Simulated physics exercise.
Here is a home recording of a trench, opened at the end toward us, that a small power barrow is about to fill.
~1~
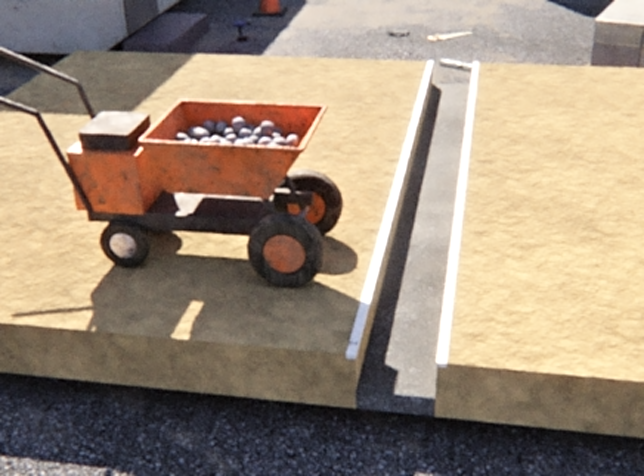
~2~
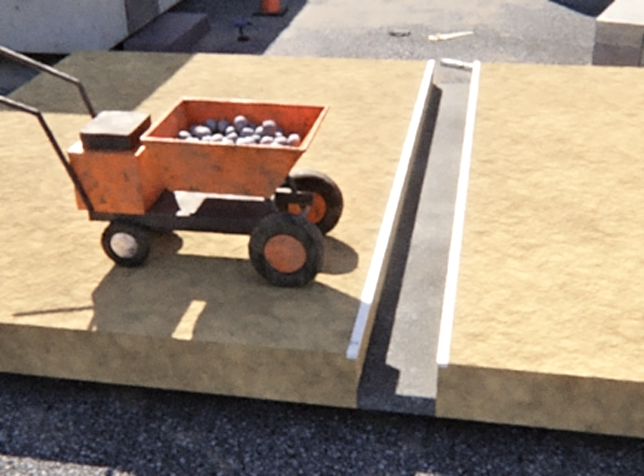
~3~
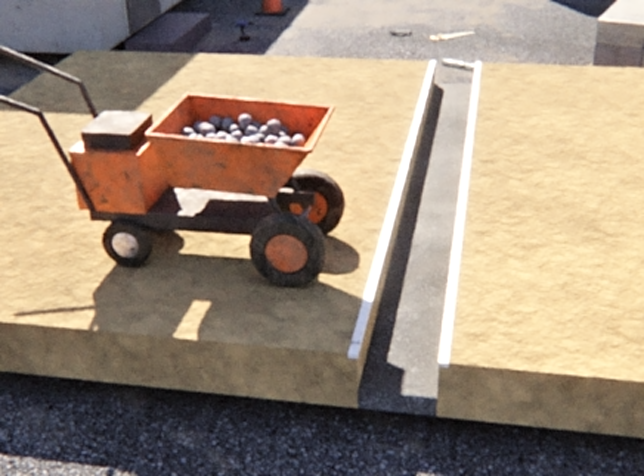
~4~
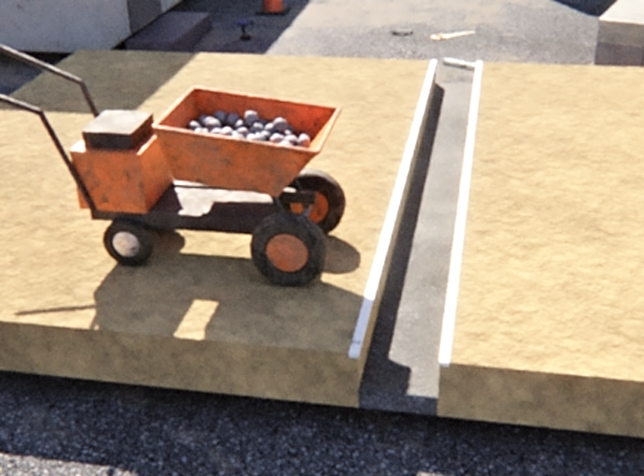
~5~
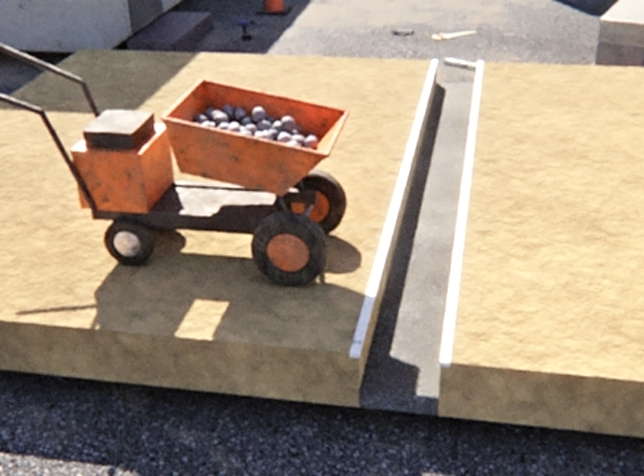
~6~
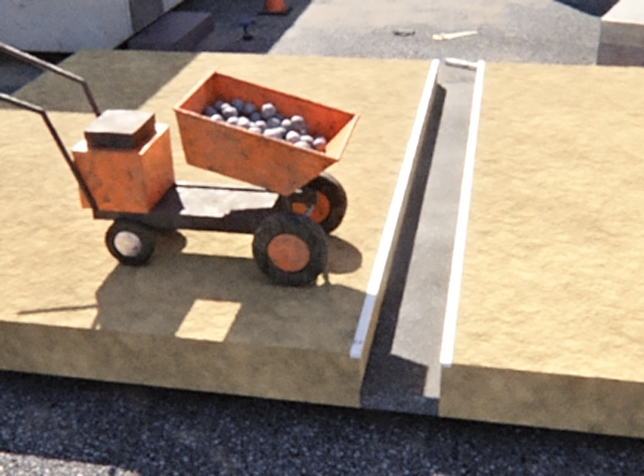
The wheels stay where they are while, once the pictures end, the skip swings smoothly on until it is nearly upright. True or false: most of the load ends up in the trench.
True.
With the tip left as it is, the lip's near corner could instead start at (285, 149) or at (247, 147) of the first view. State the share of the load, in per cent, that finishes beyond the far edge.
You'd see close to 10 per cent the first time and close to 0 per cent the next.
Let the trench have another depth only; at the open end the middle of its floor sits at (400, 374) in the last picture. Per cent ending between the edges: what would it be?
It works out to some 70 percent.
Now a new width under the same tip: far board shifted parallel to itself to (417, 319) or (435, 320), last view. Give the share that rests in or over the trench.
20 % then 50 %, roughly.
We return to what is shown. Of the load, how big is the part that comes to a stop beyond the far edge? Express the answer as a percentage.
It comes to close to 25 %.
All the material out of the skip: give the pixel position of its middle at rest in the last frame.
Roughly pixel (433, 291).
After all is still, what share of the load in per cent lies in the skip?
Close to 0 per cent.
Soon after the last picture, skip tipped steeply; all in the skip.
A little later, skip tipped right over; most in the skip; a small part in or heaped over the trench; a stray few beyond it; a stray few falling.
Later still, skip tipped right over; a small part in the skip; about two thirds in or heaped over the trench; about a quarter beyond it.
By the end, skip tipped right over; most in or heaped over the trench; about a quarter beyond it.
